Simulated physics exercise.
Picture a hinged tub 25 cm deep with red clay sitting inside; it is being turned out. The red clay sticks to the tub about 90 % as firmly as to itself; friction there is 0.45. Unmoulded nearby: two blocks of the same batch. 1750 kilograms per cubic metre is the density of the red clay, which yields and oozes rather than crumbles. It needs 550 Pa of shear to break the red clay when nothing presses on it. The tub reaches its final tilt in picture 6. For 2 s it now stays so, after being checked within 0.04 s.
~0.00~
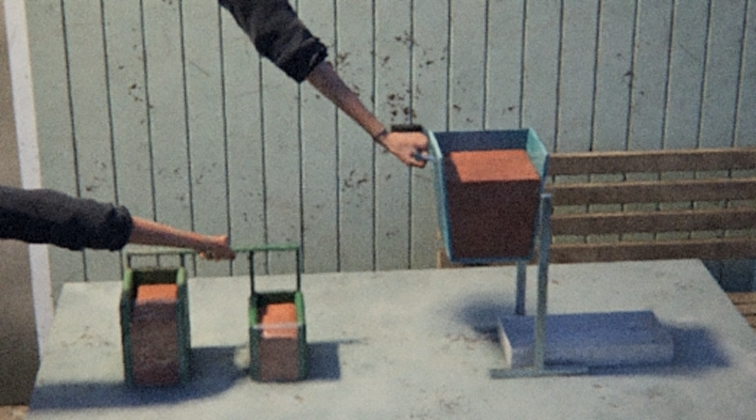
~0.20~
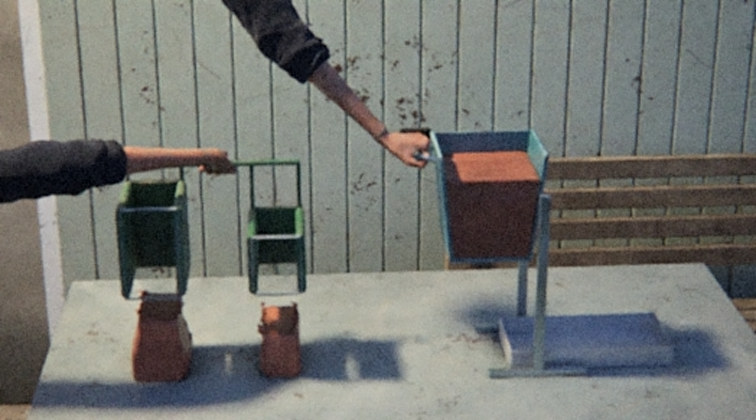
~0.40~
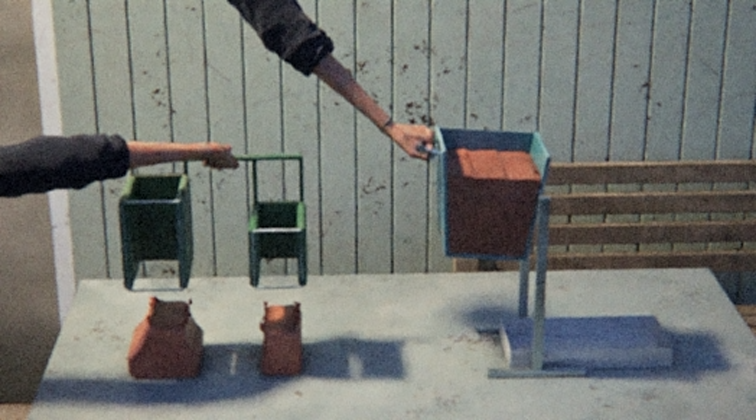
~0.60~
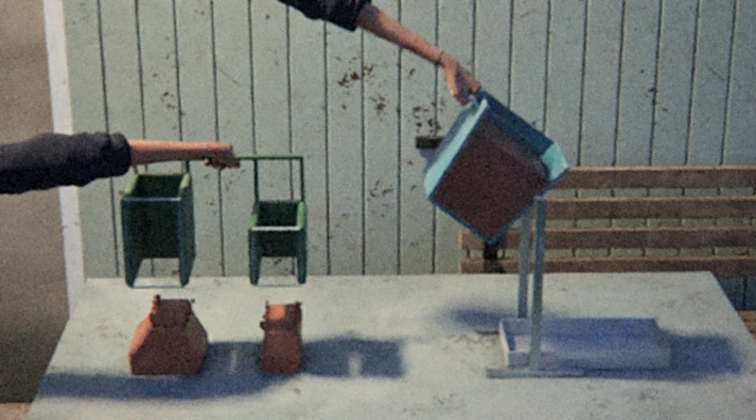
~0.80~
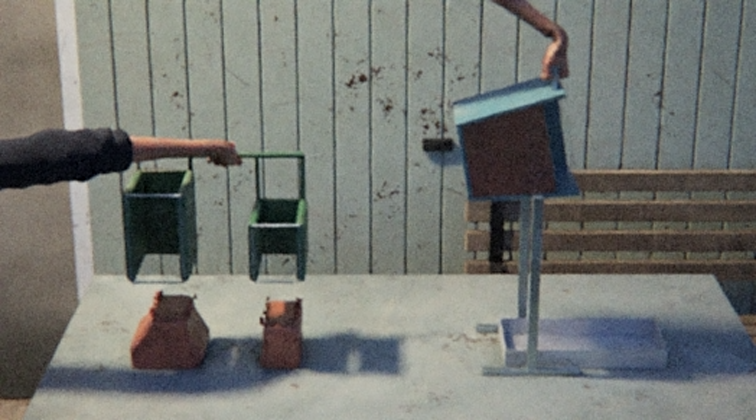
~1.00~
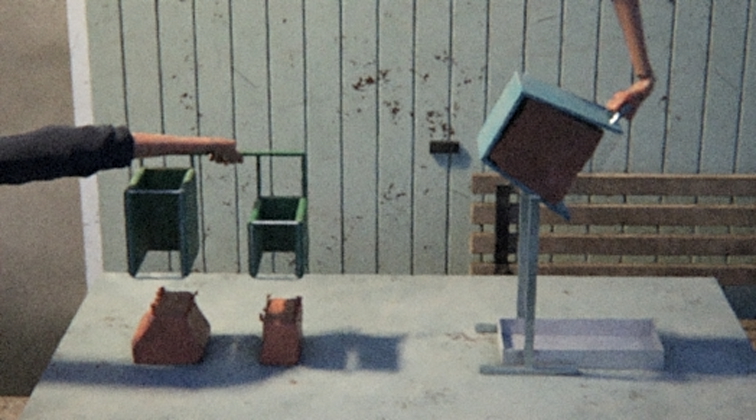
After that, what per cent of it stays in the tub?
Some 0 percent stays in the tub.
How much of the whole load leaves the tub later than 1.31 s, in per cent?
12 %.
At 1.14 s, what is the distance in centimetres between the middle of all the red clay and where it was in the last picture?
The change is near 11 cm.
By 1.14 s, the tub is at 118 degrees and holds 66 %.
By 1.31 s, the tub is at 118 degrees and holds 13 %.
By 1.48 s, the tub is at 118 degrees and holds 0 %.
By 1.65 s, the tub is at 118 degrees and holds 0 %.
By 3.00 s, at the end, the tub is at 118 degrees and holds 0 %.
